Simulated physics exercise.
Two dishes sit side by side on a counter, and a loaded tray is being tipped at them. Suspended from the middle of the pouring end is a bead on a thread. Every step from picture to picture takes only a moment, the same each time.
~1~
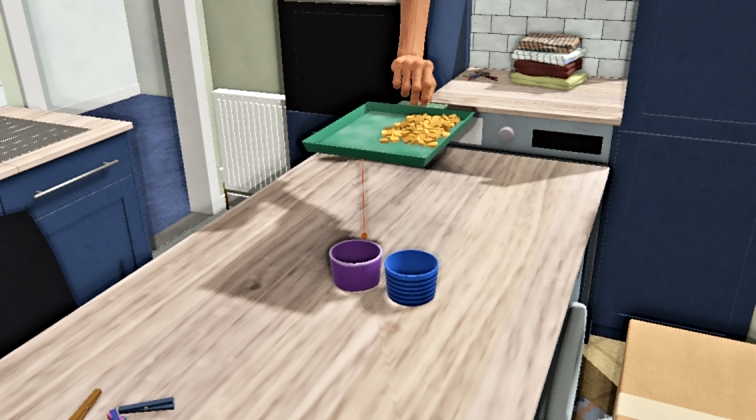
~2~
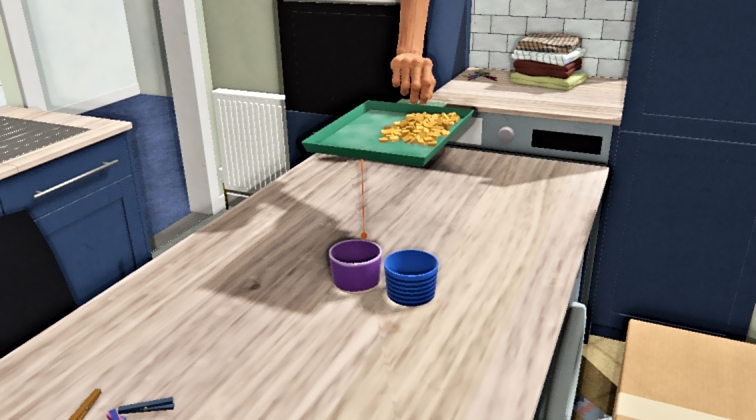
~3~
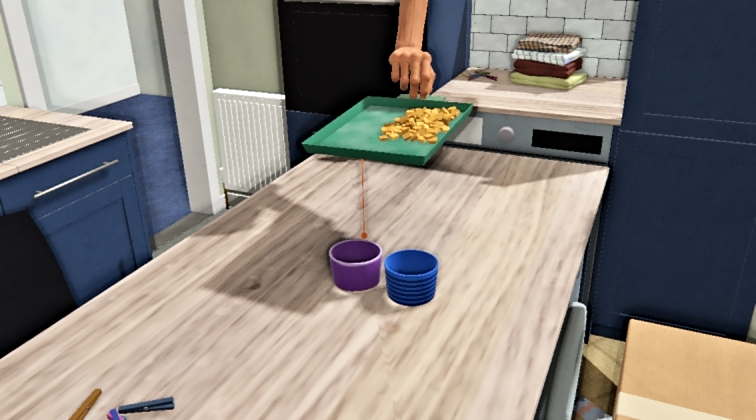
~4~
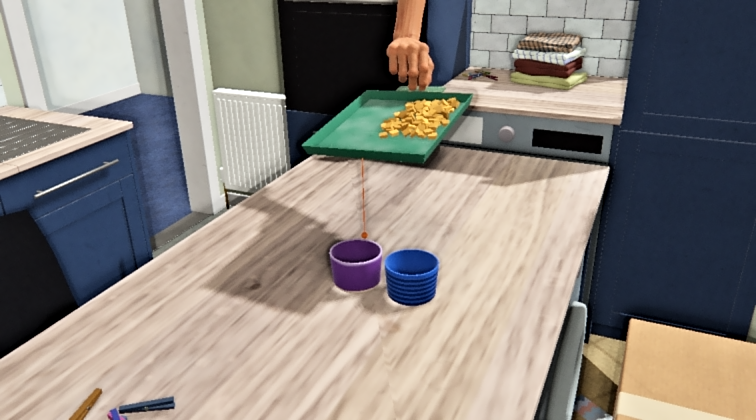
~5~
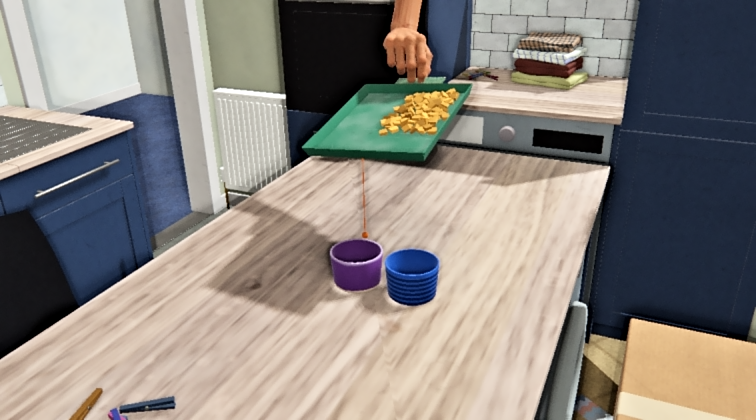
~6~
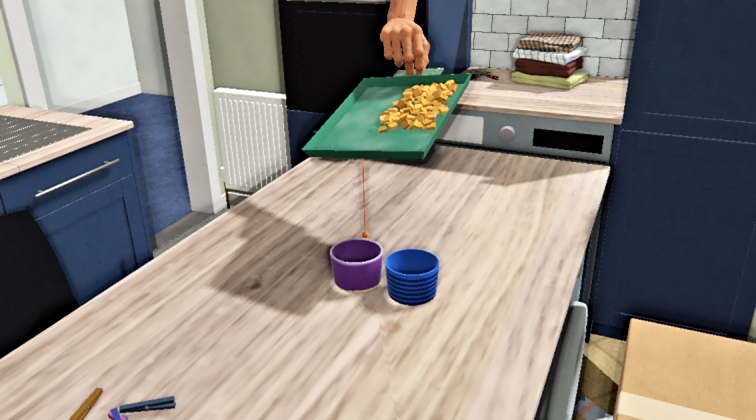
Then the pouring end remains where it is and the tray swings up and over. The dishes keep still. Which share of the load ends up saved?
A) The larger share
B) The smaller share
The answer is B.
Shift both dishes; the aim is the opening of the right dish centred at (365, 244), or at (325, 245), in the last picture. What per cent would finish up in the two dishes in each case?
Trial 1 near 60 percent, trial 2 near 70 percent.
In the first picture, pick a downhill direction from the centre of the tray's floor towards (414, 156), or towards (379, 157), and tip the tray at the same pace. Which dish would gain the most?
Outcome by order - one: Right side; two: Right side.
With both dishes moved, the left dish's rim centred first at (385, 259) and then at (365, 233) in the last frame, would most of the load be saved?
For the earlier try a smaller portion is kept, for the later one a smaller portion.
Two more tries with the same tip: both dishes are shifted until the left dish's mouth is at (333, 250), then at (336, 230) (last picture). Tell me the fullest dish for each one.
Left side first, Left side second.
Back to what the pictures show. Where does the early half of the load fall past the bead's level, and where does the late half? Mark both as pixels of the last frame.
Near (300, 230) to start, and near (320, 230) afterwards.
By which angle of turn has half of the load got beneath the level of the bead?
I'd put it at about 90 degrees.
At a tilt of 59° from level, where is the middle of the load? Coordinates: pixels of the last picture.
About (330, 156).
Shortly afterwards, tray tipped steeply; the bulk on the tray; near a quarter in the air.
Next, tray tipped right over; near a third on the tray; a little in the left dish; near half outside both; a little in the air.
Some moments later, tray tipped past a quarter turn; a little in the left dish; the bulk outside both.
In the end, tray tipped past a quarter turn; none at all in the right dish; a little in the left dish; the bulk outside both.
